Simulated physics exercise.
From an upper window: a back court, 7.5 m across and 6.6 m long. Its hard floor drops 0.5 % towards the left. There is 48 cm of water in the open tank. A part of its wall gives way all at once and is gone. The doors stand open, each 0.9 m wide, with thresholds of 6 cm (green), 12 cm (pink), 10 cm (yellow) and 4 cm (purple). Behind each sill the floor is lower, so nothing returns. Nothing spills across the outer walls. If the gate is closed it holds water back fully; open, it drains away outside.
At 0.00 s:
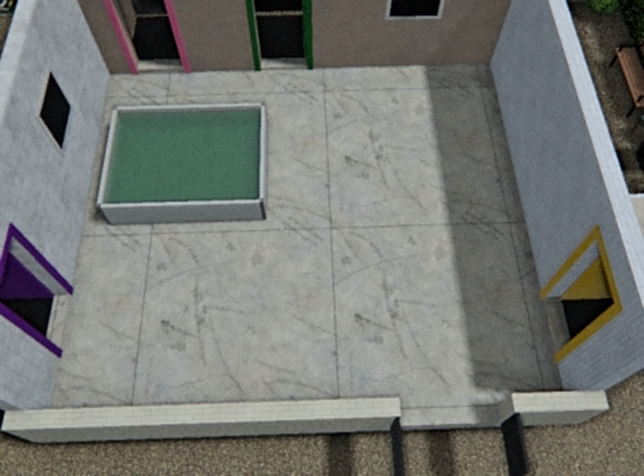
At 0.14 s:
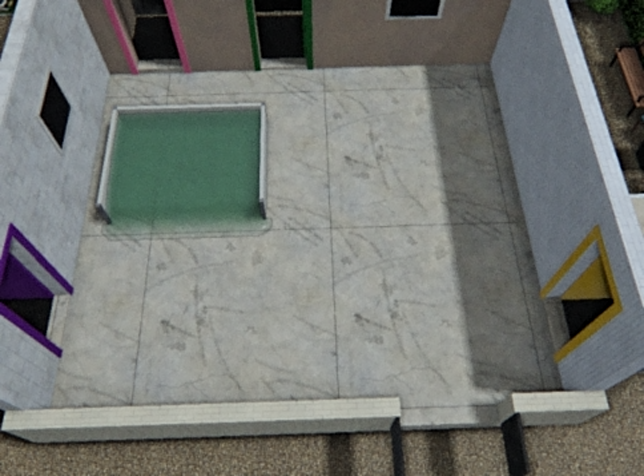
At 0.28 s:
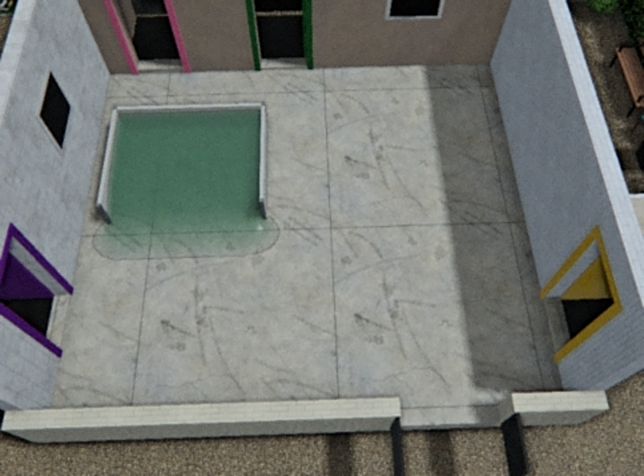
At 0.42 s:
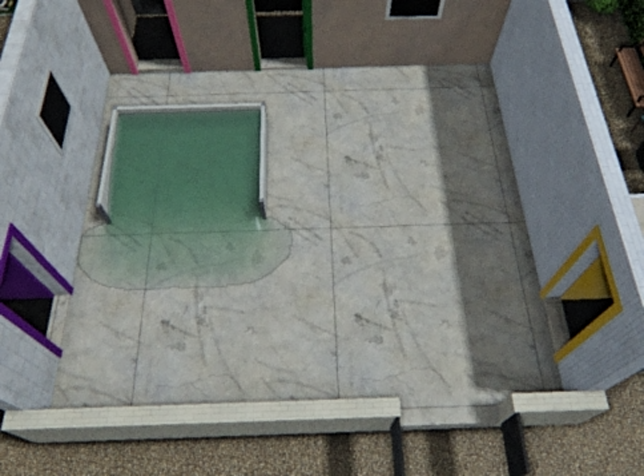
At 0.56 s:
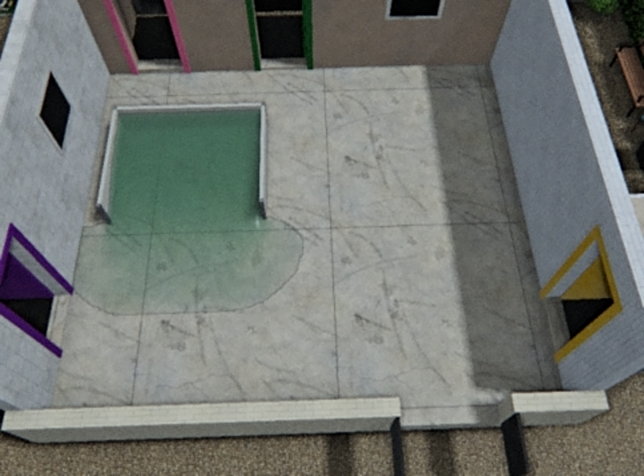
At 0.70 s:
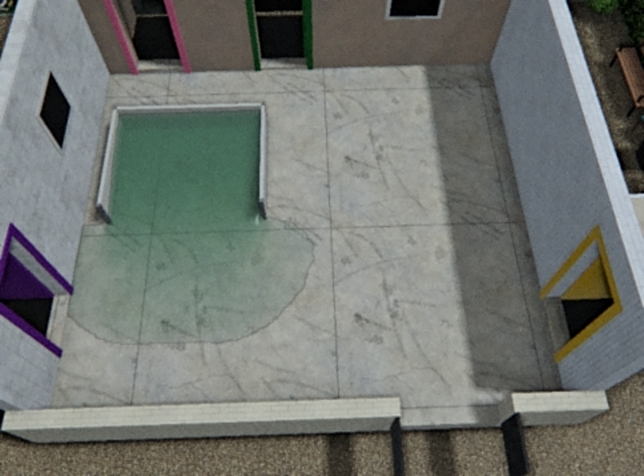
A tank's front wall vanishes and green water spreads forward across the courtyard's pale floor.
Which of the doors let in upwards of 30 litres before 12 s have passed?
The water let in: At the green door it keeps below the limit; at the pink door it does not reach the limit; at the yellow door it keeps below the limit; at the purple door it goes over the limit.
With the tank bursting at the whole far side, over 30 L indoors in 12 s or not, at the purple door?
Then: Purple below.
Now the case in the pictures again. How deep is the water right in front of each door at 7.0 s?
In cm: Green 0, pink 4, yellow 11, purple 8.
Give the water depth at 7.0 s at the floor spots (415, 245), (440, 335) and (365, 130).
In that order: 3, 4 and 0 cm.
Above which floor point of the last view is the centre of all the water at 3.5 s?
Around (198, 307).
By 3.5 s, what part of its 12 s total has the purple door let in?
Some 30 per cent by then.
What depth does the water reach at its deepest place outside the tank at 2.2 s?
Up to some 38 cm.
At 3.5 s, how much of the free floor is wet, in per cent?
Some 40 per cent of it.
After 1.4 s water covers 30 % of the floor and is deepest (28 cm) near (175, 416); green door not reached, pink door not reached, yellow door not reached, purple door 9 cm at the sill, 1 L in.
After 2.2 s water covers 35 % of the floor and is deepest (38 cm) near (49, 420); green door not reached, pink door not reached, yellow door not reached, purple door 10 cm at the sill, 14 L in.
After 3.5 s water covers 40 % of the floor and is deepest (24 cm) near (62, 420); green door not reached, pink door not reached, yellow door not reached, purple door 17 cm at the sill, 61 L in.
After 7.0 s water covers 70 % of the floor and is deepest (14 cm) near (110, 78); green door not reached, pink door 4 cm at the sill, 0 L in, yellow door 11 cm at the sill, 4 L in, purple door 8 cm at the sill, 190 L in.
After 12.0 s water covers 95 % of the floor and is deepest (7 cm) near (462, 75); green door 4 cm at the sill, 0 L in, pink door 3 cm at the sill, 0 L in, yellow door 3 cm at the sill, 5 L in, purple door 4 cm at the sill, 208 L in.
